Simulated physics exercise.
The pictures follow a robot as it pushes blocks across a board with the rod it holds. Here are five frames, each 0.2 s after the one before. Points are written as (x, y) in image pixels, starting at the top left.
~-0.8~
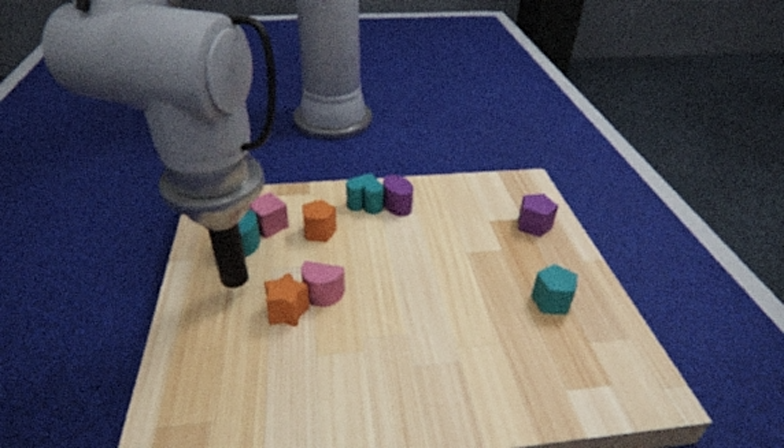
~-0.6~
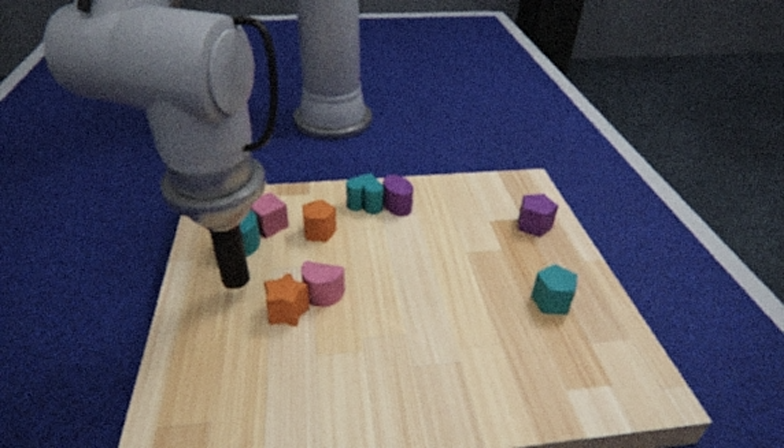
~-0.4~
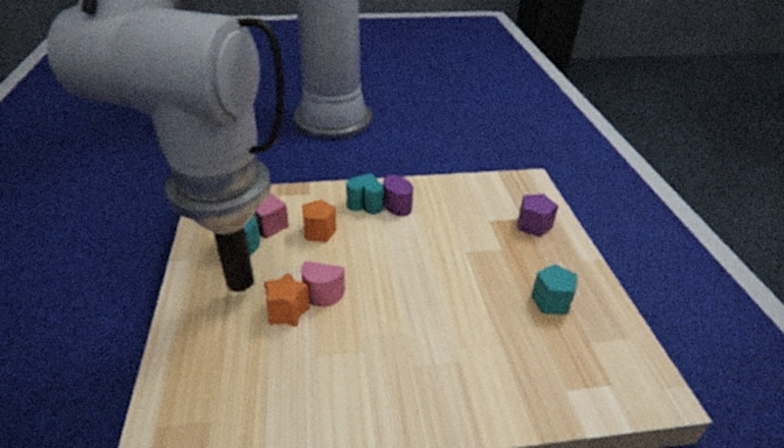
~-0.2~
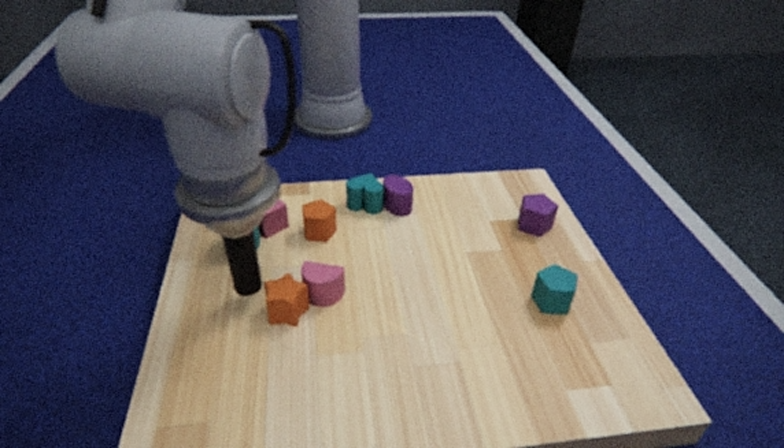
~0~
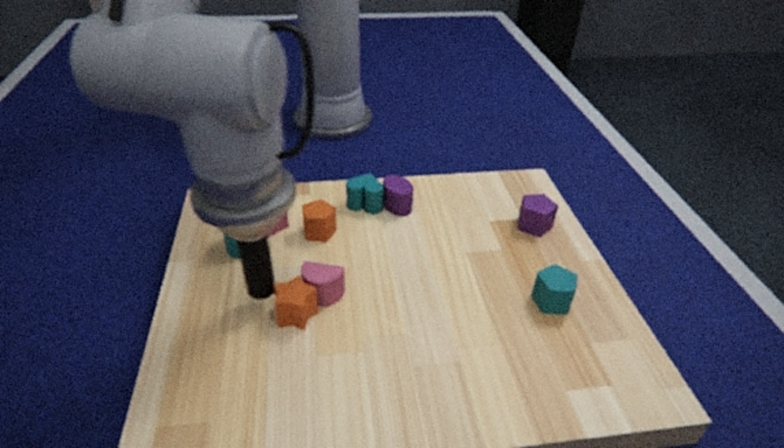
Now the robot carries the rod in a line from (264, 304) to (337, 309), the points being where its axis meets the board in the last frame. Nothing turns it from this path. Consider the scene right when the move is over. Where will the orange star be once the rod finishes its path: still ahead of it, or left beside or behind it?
In the end it is beside or behind the rod.
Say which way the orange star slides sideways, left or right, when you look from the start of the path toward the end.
Towards the right-hand side.
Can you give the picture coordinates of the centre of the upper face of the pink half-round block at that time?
Its top middle is near (354, 265).
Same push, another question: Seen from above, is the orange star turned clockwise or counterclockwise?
If we look at it from overhead, the orange star pivots clockwise.
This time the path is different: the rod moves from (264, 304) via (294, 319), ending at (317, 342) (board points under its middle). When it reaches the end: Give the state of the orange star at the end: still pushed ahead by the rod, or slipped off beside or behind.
It is gone from the front.
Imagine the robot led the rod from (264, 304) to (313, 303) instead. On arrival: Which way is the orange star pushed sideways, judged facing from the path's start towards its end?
It gets pushed right.
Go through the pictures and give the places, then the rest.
In the first frame, rod tip (235, 279); block tops, orange star (284, 288); pink half-round block (321, 271).
In the second frame, rod (236, 280); blocks unchanged.
In the third frame, rod (241, 283); blocks unchanged.
In the fourth frame, rod (249, 287); blocks unchanged.
In the fifth frame, rod (262, 290); orange star (293, 290); pink half-round block (321, 271).
What follows on the original path. Halfway along, rod (299, 292); orange star (322, 301), turned 35° clockwise; pink half-round block (330, 269).
At the end, rod (336, 295); orange star (339, 307), turned 90° clockwise; pink half-round block (354, 265), turned 50° anticlockwise.
